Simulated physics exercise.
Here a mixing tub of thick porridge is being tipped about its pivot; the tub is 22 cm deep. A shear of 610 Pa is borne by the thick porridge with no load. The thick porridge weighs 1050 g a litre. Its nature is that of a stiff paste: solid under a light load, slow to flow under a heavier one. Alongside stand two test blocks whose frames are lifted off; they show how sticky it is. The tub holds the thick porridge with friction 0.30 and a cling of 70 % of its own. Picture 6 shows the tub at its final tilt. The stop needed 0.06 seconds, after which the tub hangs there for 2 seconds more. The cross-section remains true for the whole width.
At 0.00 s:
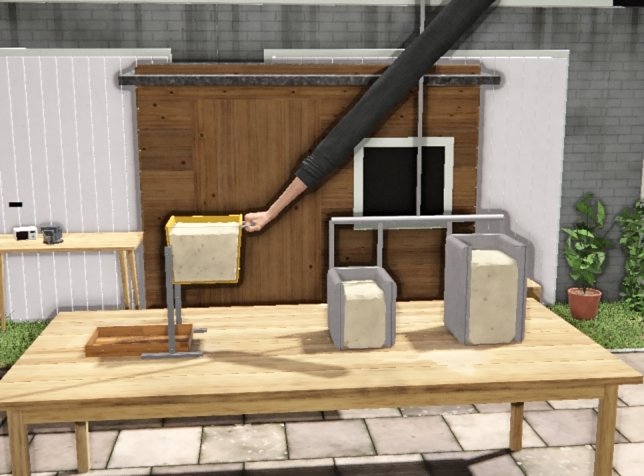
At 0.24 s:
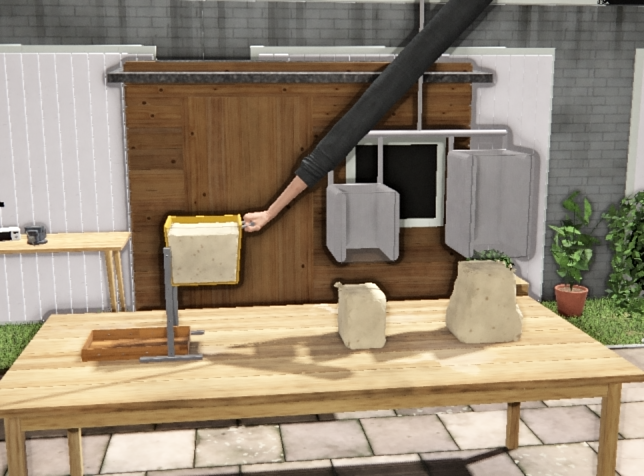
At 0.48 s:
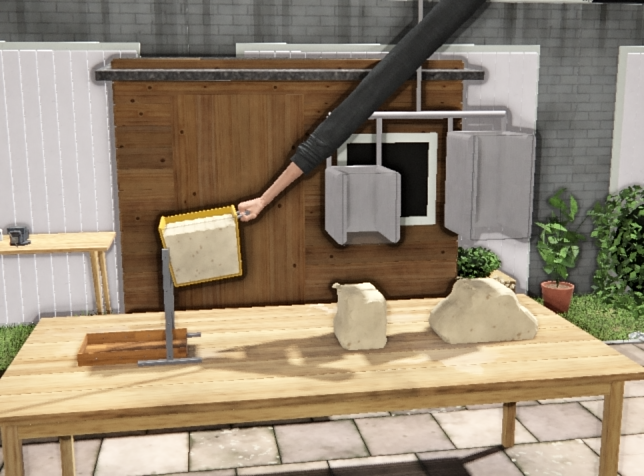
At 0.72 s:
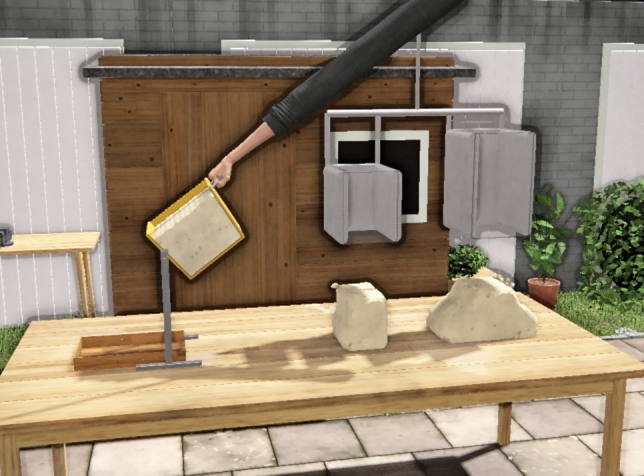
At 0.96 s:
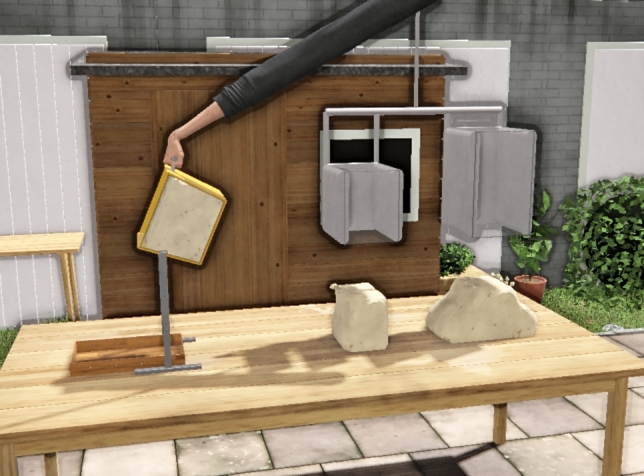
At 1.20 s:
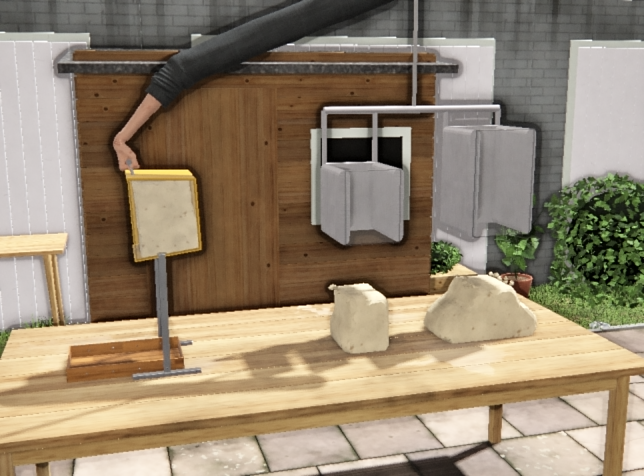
On a wooden table in a paved yard, two grey box-shaped covers lift off pale blocks, the right block slumping into a low mound, and then a dark-sleeved arm swings a yellow-edged tub of pale thick material upward and leftward onto its side.
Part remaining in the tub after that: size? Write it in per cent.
Close to 42 %.
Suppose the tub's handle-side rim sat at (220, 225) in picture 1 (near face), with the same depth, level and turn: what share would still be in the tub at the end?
The tub would end up holding some 100 % of it.
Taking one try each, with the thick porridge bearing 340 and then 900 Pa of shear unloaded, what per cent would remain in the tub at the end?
First 30 %, second 55 %.
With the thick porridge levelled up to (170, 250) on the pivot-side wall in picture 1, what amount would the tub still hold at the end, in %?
Around 70 per cent.
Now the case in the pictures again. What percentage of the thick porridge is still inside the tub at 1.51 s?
About 65 %.
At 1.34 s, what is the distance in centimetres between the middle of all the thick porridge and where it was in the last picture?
It has moved around 4 centimetres.
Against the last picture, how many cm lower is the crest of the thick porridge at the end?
14 cm or so.
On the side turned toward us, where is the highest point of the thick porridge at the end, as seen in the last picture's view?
Around (177, 223).
By 1.34 s, the tub is at 93 degrees and holds 93 %.
By 1.51 s, the tub is at 93 degrees and holds 64 %.
By 1.68 s, the tub is at 93 degrees and holds 43 %.
By 1.85 s, the tub is at 93 degrees and holds 42 %.
By 3.20 s, at the end, the tub is at 93 degrees and holds 42 %.
